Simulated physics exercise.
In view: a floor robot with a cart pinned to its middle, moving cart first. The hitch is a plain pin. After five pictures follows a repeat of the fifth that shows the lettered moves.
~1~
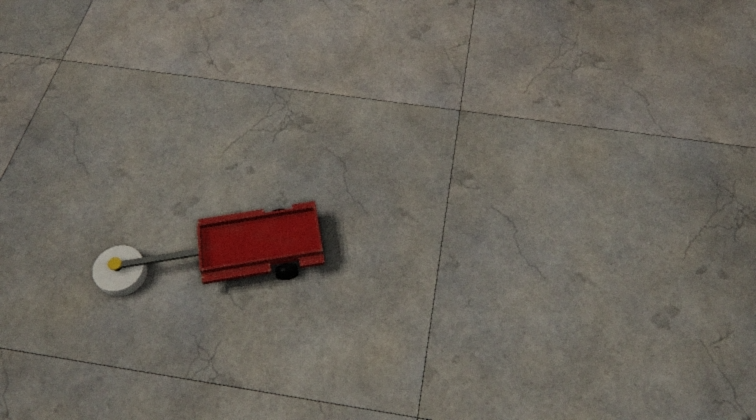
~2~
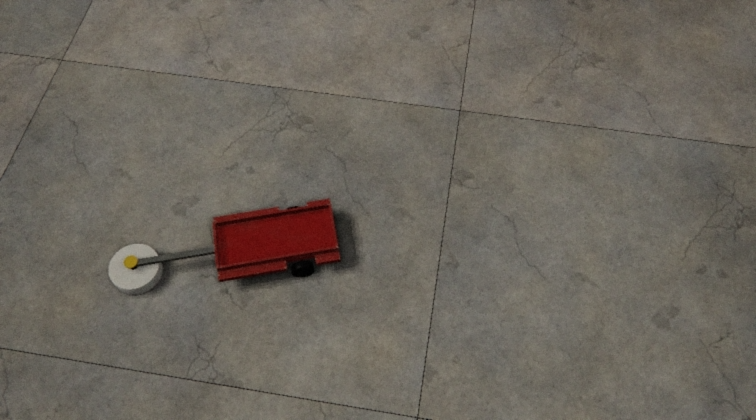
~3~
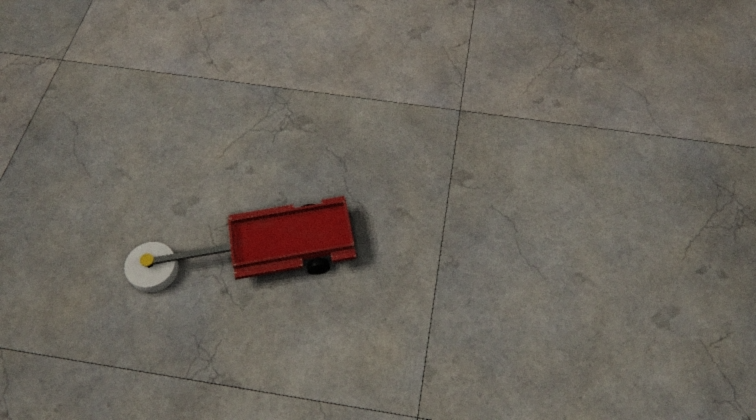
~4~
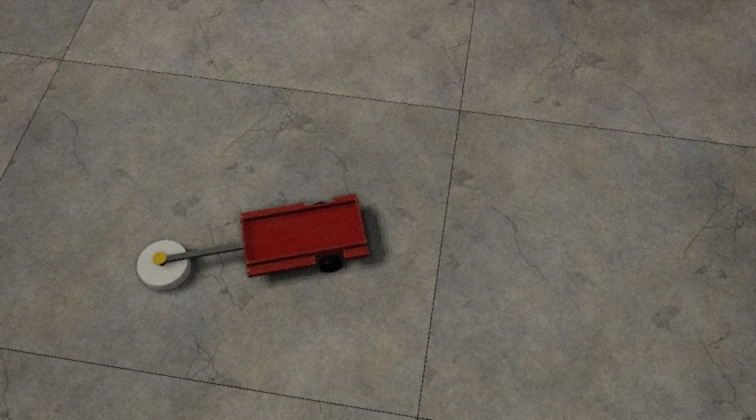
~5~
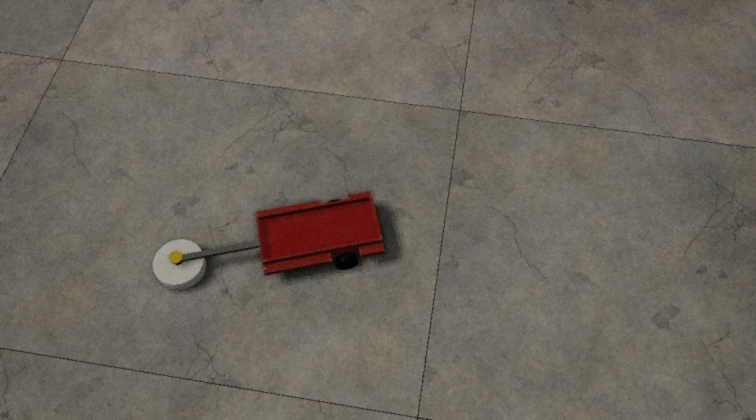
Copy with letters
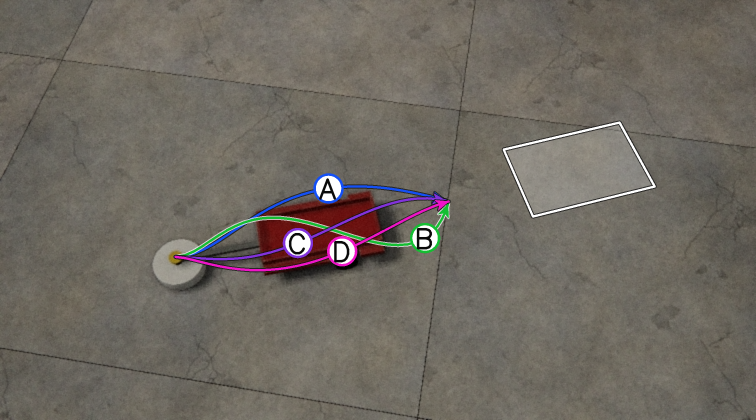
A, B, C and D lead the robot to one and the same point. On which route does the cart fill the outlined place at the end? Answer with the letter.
Take C.
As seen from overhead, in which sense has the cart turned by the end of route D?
On that route, anticlockwise.
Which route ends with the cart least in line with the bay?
The widest miss is A.
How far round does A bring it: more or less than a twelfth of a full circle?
It turns more than that.
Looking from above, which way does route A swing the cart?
It turns clockwise.
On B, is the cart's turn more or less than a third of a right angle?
Less than that.
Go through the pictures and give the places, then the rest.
Robot (119, 269); red cart (260, 240), in the first frame.
Robot (135, 268); red cart (276, 238), in the second frame.
Robot (151, 266); red cart (291, 235), in the third frame.
Robot (163, 264); red cart (304, 233), in the fourth frame.
Robot (179, 263); red cart (319, 231), in the fifth frame.
On the marked copy, A from (175, 257) via (311, 192) to (446, 201); B from (175, 257) via (317, 225) to (448, 204); C from (175, 257) via (315, 236) to (446, 201); D from (175, 257) via (324, 258) to (449, 201); the bay at (578, 168).
With C. Early on, robot (279, 257), cart (412, 209).
Further on, robot (369, 218), cart (502, 182).
At the end, robot (448, 208), cart (577, 168); the cart stands in the bay.
As for the rest, A leaves the cart at (583, 258), out of the bay; B leaves the cart at (588, 197), out of the bay; D leaves the cart at (543, 127), out of the bay.
